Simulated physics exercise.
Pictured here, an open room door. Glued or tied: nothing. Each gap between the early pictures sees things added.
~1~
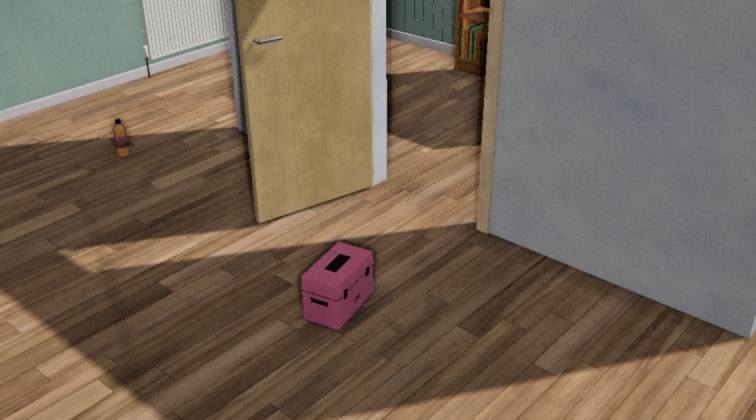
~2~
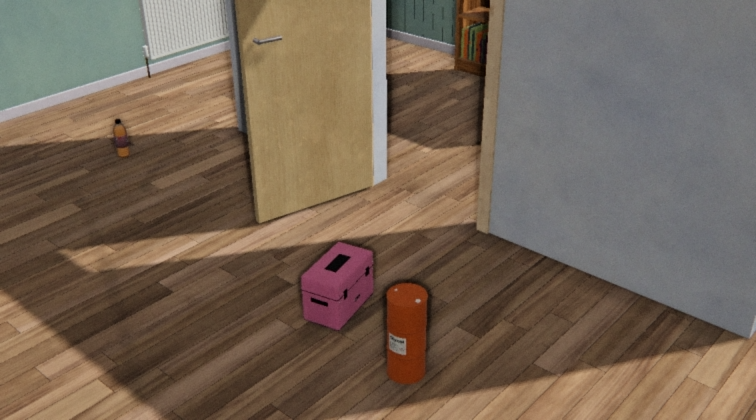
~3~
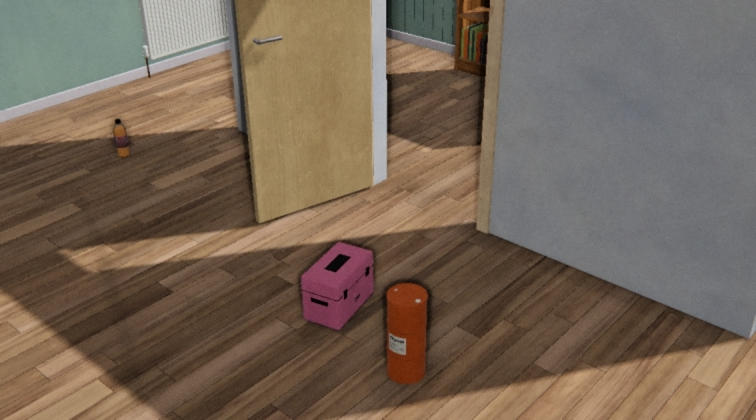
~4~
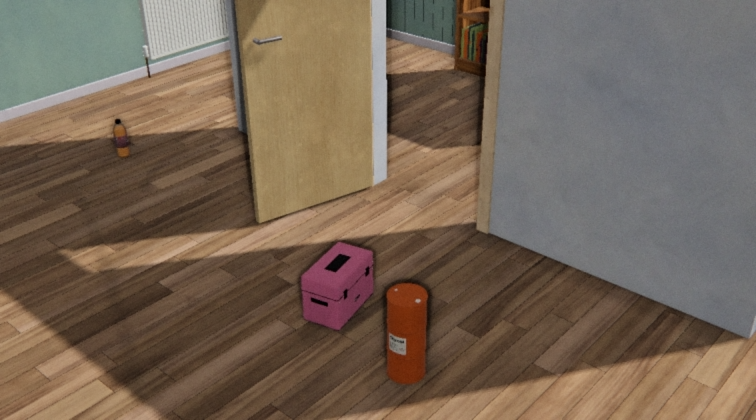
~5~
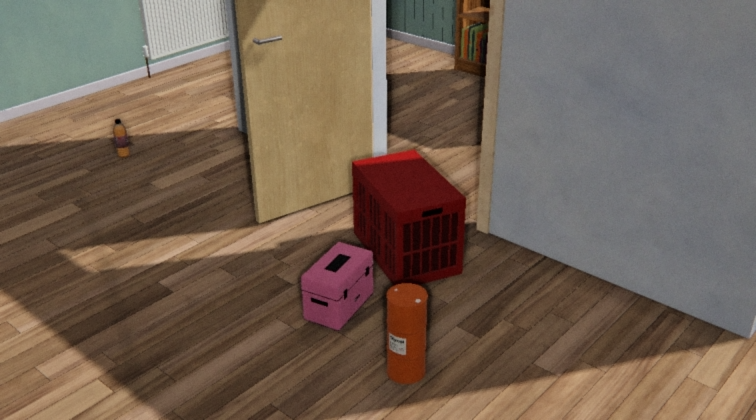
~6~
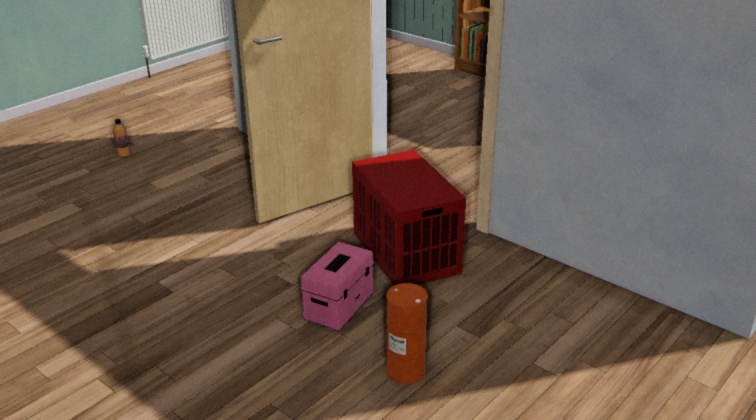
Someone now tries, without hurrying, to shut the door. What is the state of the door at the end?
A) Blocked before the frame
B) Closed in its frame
(A) Blocked before the frame.
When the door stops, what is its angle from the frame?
It comes to about 60°.
Then, 0.50 s on from there, door 93° open.
Then, 0.80 s on from there, door 80° open.
Then, 1.10 s on from there, door 65° open.
In the end, door 60° open; all 3 unmoved. At the end, from the last picture's camera, red chest near (408, 217).
